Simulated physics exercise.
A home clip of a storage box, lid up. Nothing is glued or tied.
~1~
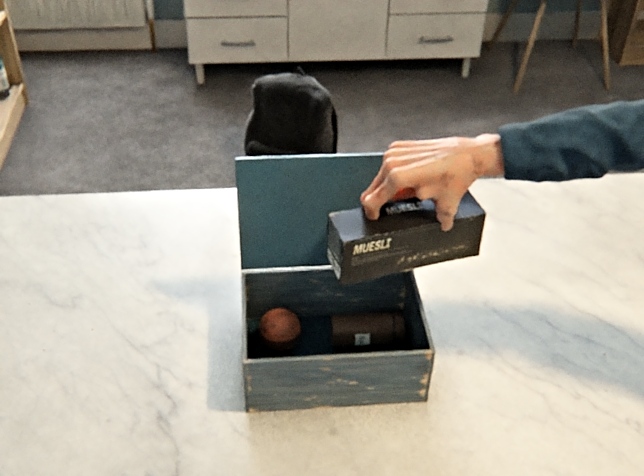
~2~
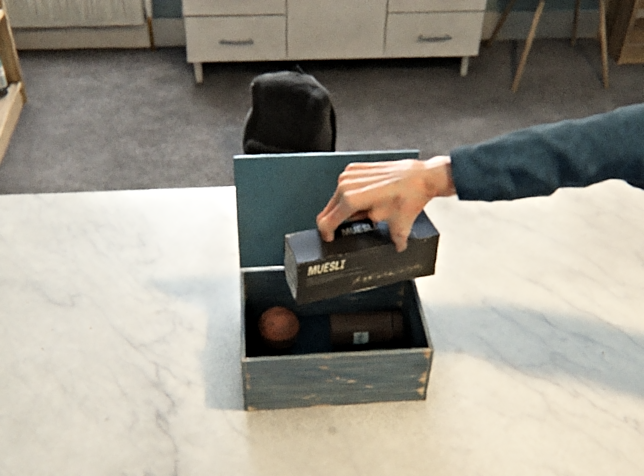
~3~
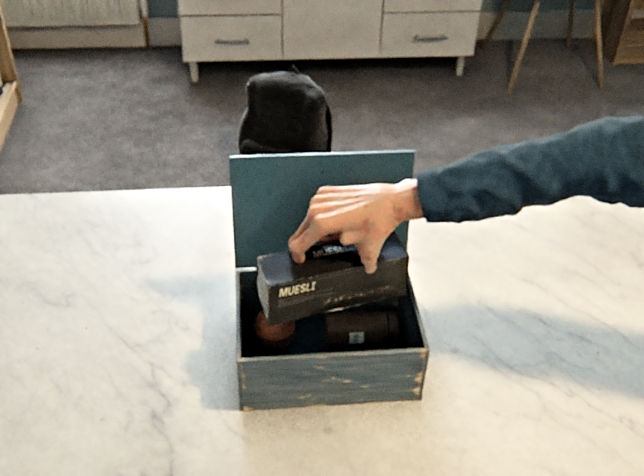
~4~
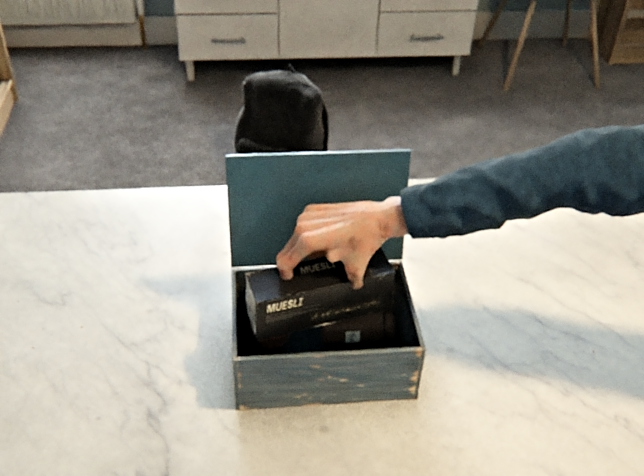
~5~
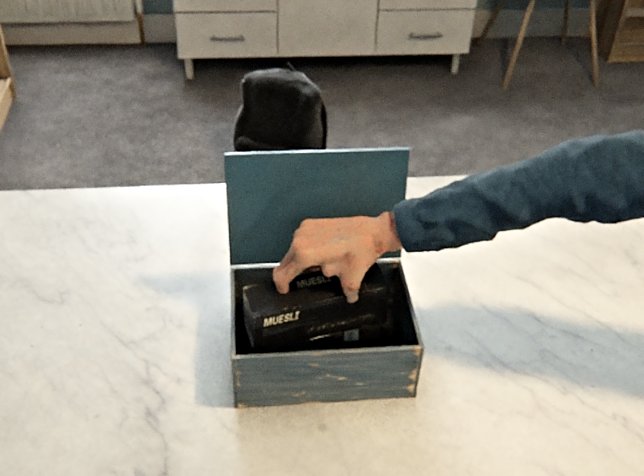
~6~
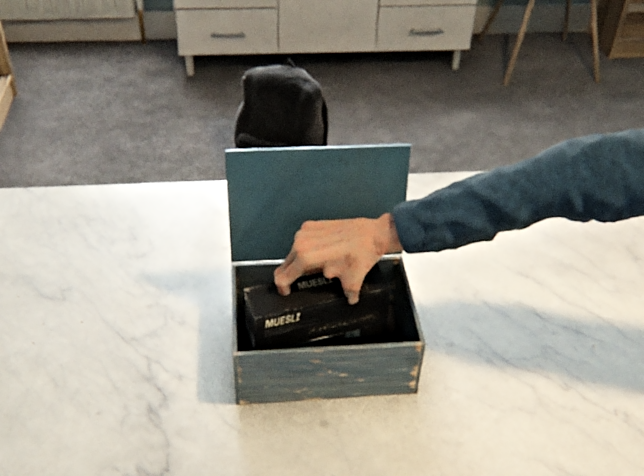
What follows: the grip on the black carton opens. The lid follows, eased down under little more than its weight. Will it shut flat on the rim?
Here the lid shuts flat.
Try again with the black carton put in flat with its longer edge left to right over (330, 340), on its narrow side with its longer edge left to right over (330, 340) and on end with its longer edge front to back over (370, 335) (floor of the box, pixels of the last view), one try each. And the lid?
First, it closes; second, it closes; third, it stays ajar.
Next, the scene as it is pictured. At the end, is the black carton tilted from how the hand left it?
It ends up tilted.
Then, 1.00 s on from there, lid starting down; black carton on its side near (327, 353); brown shaker shifted a little; orange ball shifted a little.
Then, 1.80 s on from there, lid 38° above the rim; black carton on its side near (327, 353); orange ball shifted a little; brown shaker shifted a little.
In the end, lid shut; toppled in the box, black carton; the other 2 unmoved. At the end, from the last picture's camera, black carton near (327, 353).
